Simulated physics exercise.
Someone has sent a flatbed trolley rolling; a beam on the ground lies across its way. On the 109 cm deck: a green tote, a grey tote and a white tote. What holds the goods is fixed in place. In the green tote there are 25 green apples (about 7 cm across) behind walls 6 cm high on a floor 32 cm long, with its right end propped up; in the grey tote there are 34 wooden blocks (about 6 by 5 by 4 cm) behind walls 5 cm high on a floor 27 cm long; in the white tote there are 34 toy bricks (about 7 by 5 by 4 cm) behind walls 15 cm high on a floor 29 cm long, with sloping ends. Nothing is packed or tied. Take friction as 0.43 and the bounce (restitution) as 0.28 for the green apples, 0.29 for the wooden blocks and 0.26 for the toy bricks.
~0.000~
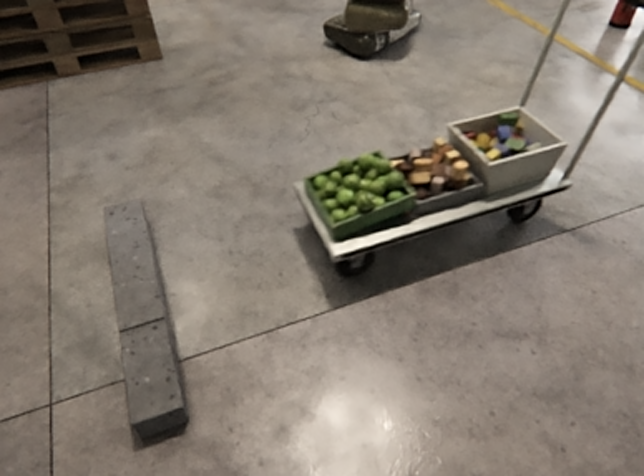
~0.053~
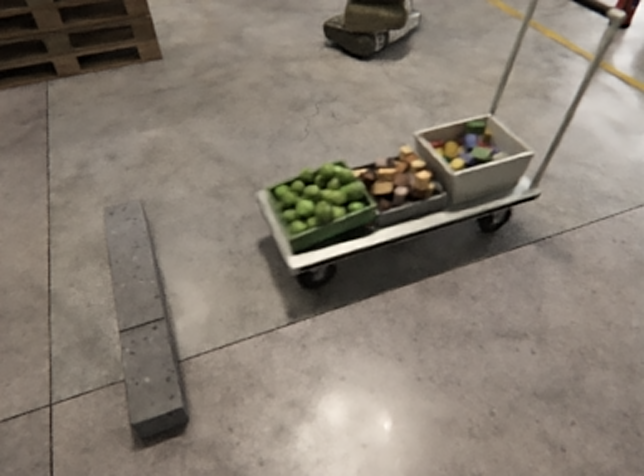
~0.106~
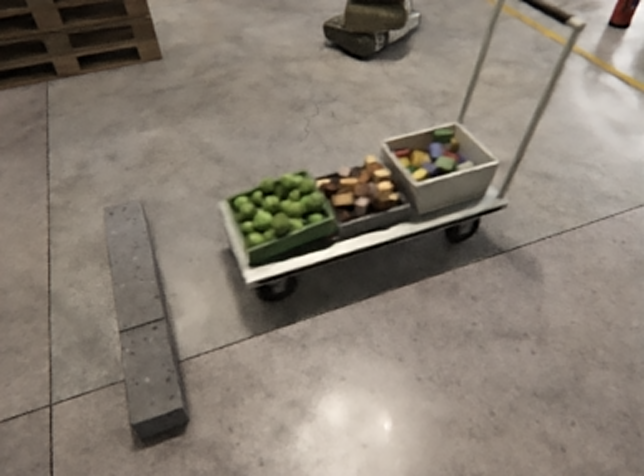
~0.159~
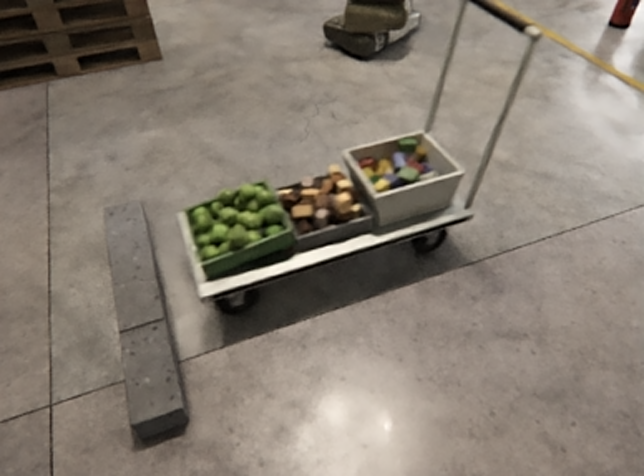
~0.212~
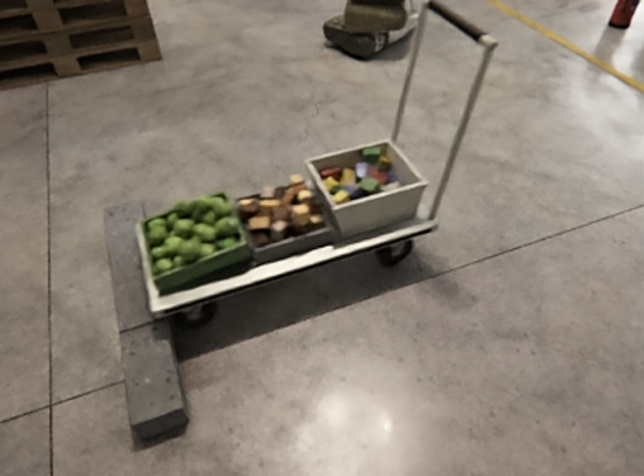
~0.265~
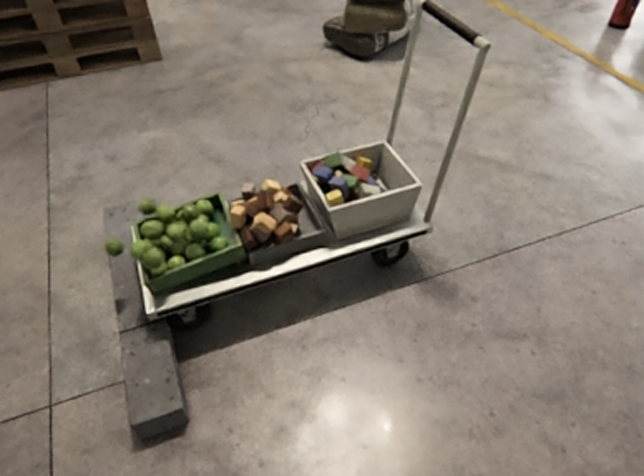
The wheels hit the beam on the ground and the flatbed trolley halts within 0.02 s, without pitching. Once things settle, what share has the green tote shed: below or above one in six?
The green tote loses more than a sixth of its green apples.
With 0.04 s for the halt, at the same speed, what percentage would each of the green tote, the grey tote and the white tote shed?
In that case green tote 40, grey tote 30, white tote 10 per cent.
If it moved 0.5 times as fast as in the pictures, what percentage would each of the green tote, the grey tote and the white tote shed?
In that case green tote 20, grey tote 10, white tote 0 per cent.
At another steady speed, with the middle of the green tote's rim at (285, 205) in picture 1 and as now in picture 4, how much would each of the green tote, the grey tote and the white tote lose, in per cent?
Then green tote 20, grey tote 0, white tote 0 per cent.
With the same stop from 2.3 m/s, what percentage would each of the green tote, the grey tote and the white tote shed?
Then green tote 40, grey tote 10, white tote 0 per cent.
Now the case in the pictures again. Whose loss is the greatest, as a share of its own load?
The green tote.
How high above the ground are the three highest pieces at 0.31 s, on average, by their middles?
About 46 cm.
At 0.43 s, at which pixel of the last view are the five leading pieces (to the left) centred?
Near (42, 285).
After 0.31 s, the green tote is down by 4 of 25, the grey tote is down by 3 of 34 and the white tote has all 34.
After 0.43 s, the green tote is down by 7 of 25, the grey tote is down by 8 of 34 and the white tote is down by 2 of 34.
After 0.66 s, the green tote is down by 9 of 25, the grey tote is down by 8 of 34 and the white tote is down by 2 of 34.
When it is over (at 1.16 s), the green tote is down by 9 of 25, the grey tote is down by 8 of 34 and the white tote is down by 2 of 34. Asked share, 9 of 25, 36 per cent.
